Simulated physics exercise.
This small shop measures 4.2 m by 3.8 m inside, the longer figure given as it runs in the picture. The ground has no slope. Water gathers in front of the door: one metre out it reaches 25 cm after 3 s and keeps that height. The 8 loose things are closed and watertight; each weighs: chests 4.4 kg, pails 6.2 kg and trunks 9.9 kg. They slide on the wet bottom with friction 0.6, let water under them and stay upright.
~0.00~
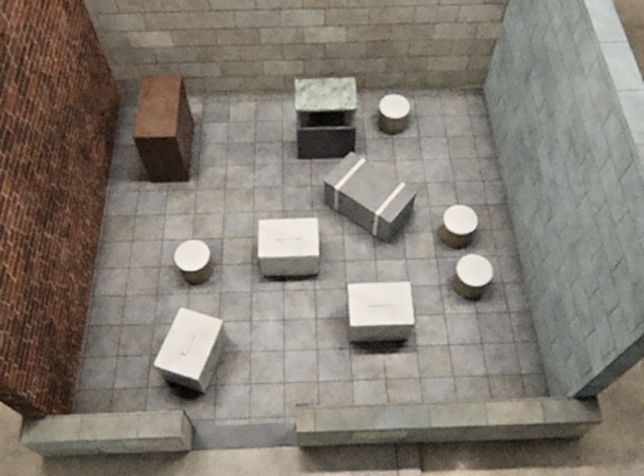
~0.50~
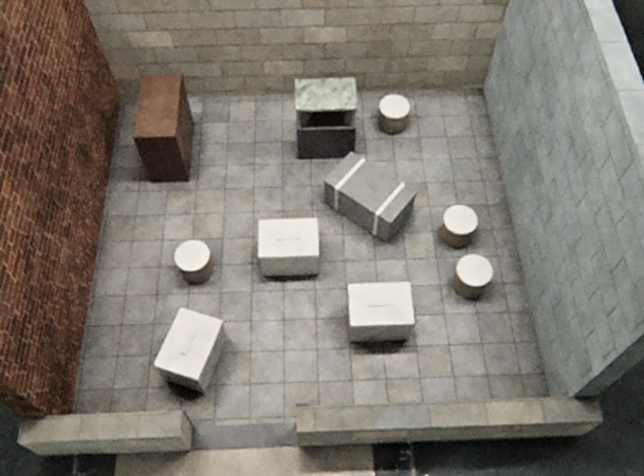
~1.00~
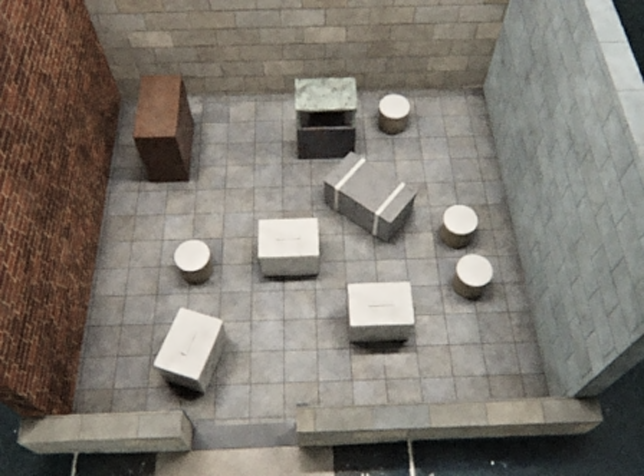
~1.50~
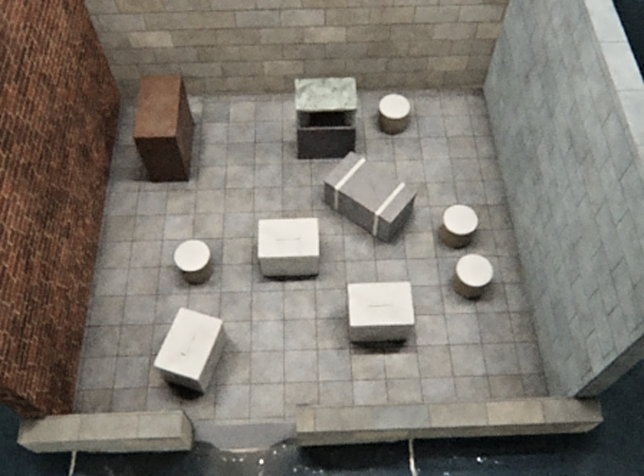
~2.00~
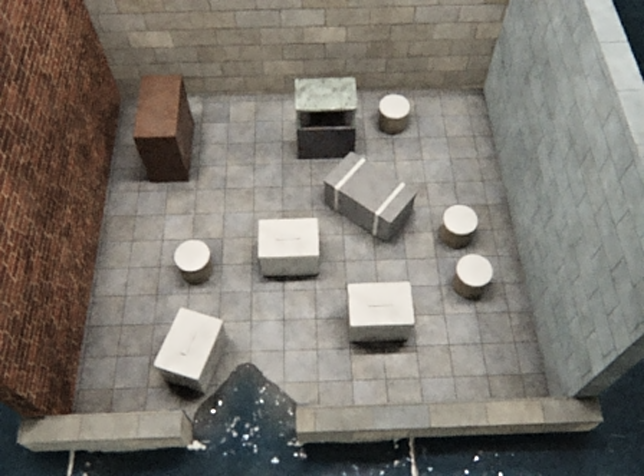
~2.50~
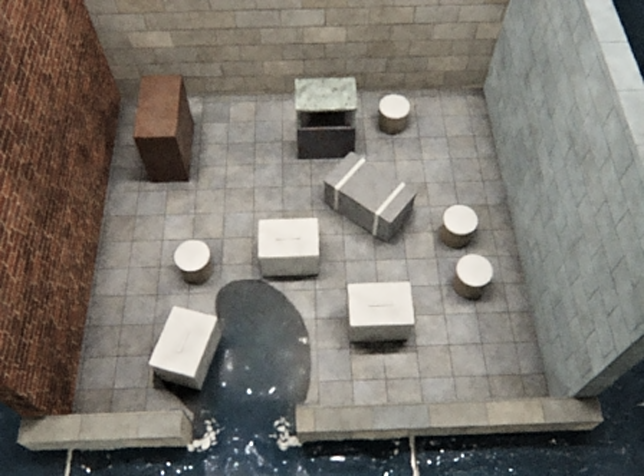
In a small walled shop set with pale blocks and round pails, dark water gathered outside the front doorway, then spread in across the tiled floor, and the nearest pale block on the left shifted slightly.
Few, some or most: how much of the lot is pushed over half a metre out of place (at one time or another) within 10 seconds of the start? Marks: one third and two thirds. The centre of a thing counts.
It is one to two thirds.
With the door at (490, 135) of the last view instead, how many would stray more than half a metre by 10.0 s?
In that case 5 of them.
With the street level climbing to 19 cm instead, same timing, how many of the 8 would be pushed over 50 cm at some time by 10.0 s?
In that case 5 of them.
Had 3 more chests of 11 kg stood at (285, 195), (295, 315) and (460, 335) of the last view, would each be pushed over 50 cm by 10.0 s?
In that order: Over, past it, short of it.
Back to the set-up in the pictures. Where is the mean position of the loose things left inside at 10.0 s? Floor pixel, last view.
Around (388, 232).
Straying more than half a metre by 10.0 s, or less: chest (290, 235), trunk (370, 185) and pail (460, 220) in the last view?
In that order: More, past it, under.
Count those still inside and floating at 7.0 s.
At that moment 2.
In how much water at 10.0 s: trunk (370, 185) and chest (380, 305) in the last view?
About 12 and 4 cm.
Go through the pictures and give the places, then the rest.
A chest at (189, 343), on the bottom; a chest at (381, 304), on the bottom; water covers 0.0 m2; 0 of 8 have shifted, in the first frame.
A chest at (189, 343) rests on the ground; a chest at (381, 304) rests on the ground; water covers 0.0 m2; 0 of 8 have shifted, in the second frame.
A chest at (189, 343), on the bottom; a chest at (381, 304) rests on the ground; 0.0 m2 under water; 0 of 8 have shifted, in the third frame.
A chest at (189, 343), on the bottom; a chest at (381, 304) rests on the ground; 0.0 m2 under water; 0 of 8 have shifted, in the fourth frame.
A chest at (189, 343), on the bottom; a chest at (381, 304), on the bottom; 0.3 m2 under water; 0 of 8 have shifted, in the fifth frame.
A chest at (183, 340), on the bottom, 5 cm from its start; a chest at (381, 304) rests on the ground; water covers 1.1 m2; 1 of 8 have shifted, in the sixth frame.
After 3.5 s 1 of 8 are over 50 cm from their spots; 0 afloat.
After 4.5 s 3 of 8 are over 50 cm from their spots; 1 afloat.
After 7.0 s 5 of 8 are over 50 cm from their spots; 2 afloat.
After 10.0 s 4 of 8 are over 50 cm from their spots, and 5 have been at some point; 7 afloat.
